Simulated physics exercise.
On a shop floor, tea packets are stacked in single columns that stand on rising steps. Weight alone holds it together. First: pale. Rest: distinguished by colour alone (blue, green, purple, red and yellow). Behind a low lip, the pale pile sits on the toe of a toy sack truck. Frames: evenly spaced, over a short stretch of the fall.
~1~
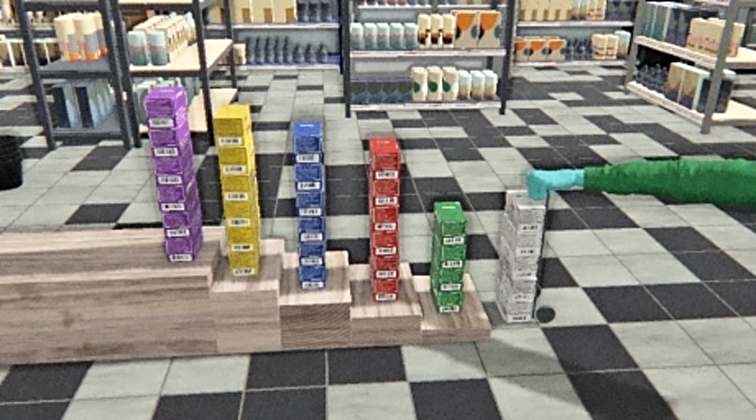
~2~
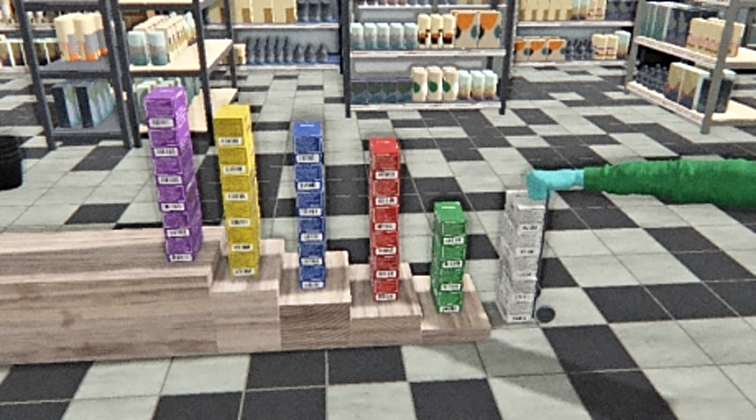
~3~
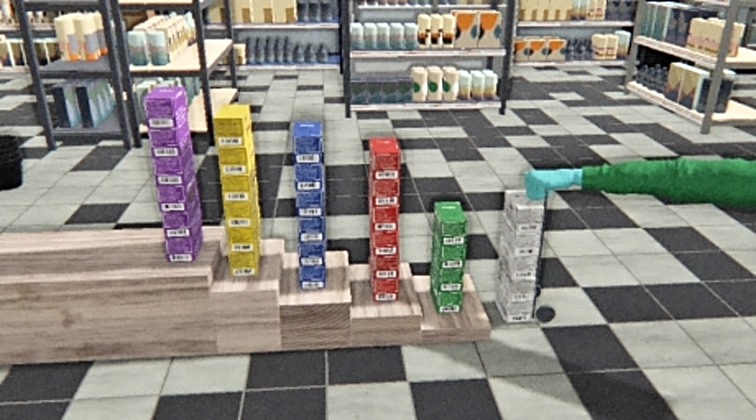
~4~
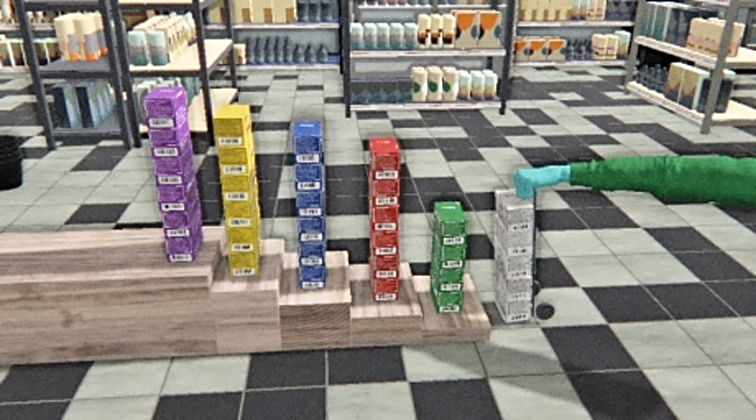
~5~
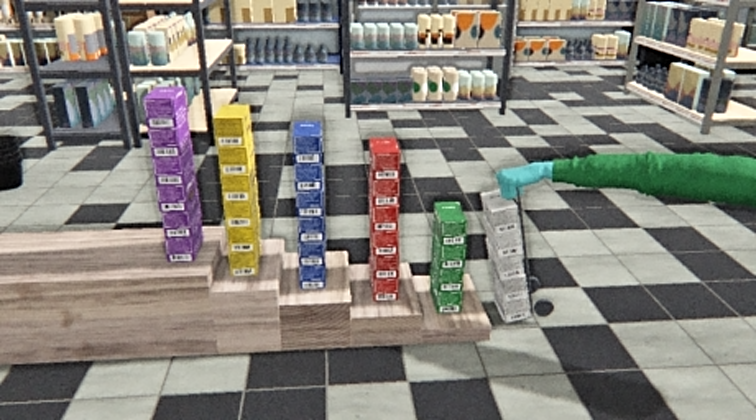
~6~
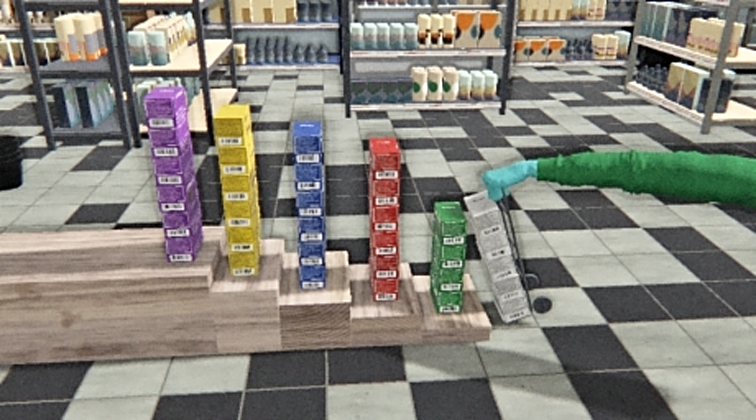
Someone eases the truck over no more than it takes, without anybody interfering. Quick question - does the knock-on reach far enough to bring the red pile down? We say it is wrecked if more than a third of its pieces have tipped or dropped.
Yes, it falls.
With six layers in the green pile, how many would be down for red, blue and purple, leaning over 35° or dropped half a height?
By colour, I'd count red 5, blue 4, purple 6.
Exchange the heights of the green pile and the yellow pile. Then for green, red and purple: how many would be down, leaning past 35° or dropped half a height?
By colour, green 4, red 5, purple 6.
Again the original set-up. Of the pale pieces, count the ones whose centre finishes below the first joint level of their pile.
The number is 1.
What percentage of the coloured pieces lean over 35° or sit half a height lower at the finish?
Estimate: Near 100 percent.
Just after the last frame, 5 of the pale pile down; none of the 6 red packets down (4 of 28 in all colours); top red packet tilted a little; top green packet tilted well over, half its height lower.
A moment on, 5 of the pale pile down; 6 of the 6 red packets down (19 of 28 in all colours); top red packet tilted steeply, some two heights lower; top blue packet tilted steeply, some two heights lower.
When it is over, 5 of the pale pile down; 6 of the 6 red packets down (28 of 28 in all colours); top red packet tilted steeply, some two heights lower; top yellow packet upside down. In pixels of the last frame, middles, top red packet near (262, 209), top yellow packet near (149, 211).
